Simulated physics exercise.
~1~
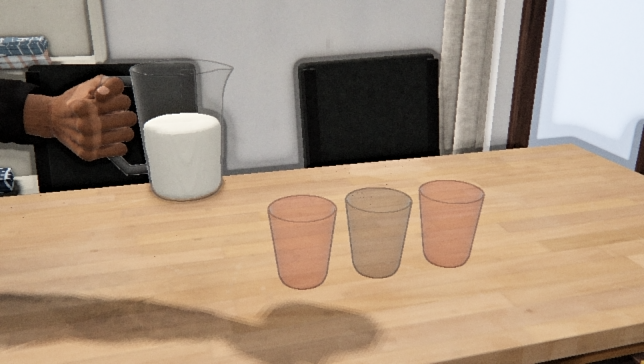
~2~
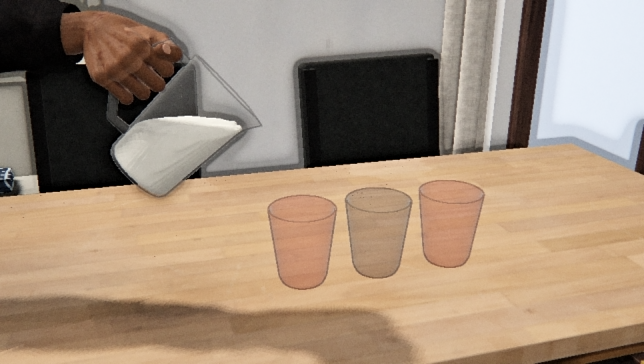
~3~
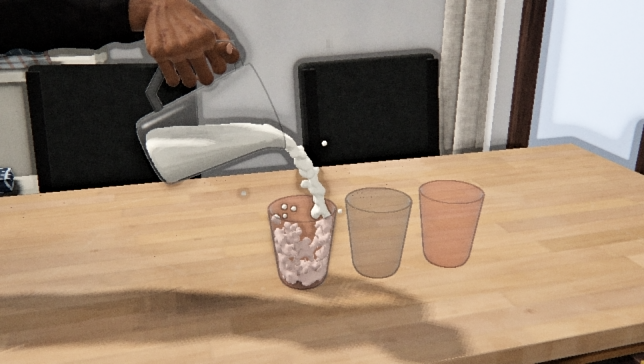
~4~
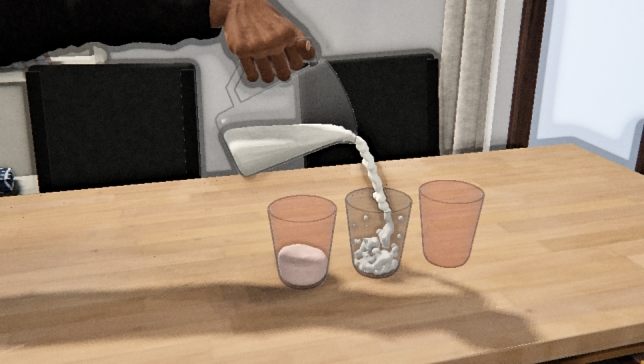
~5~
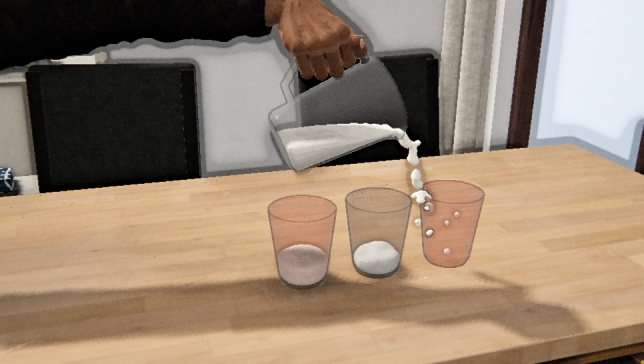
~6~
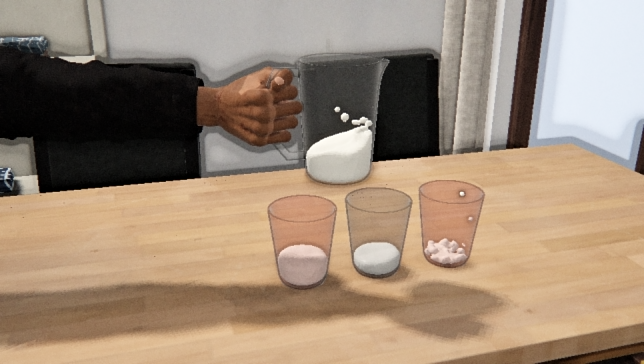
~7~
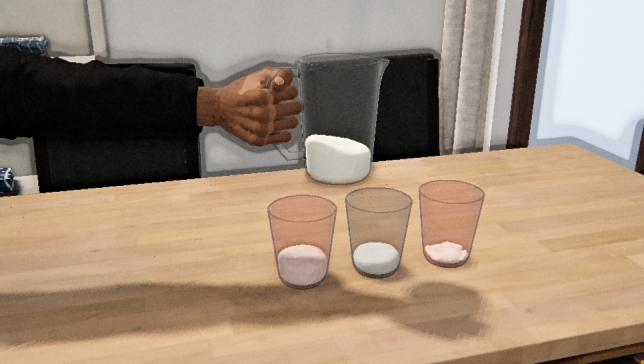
Hand tilting a clear pitcher of milk and sweeping it right over three tumblers, leaving a little in each before levelling.
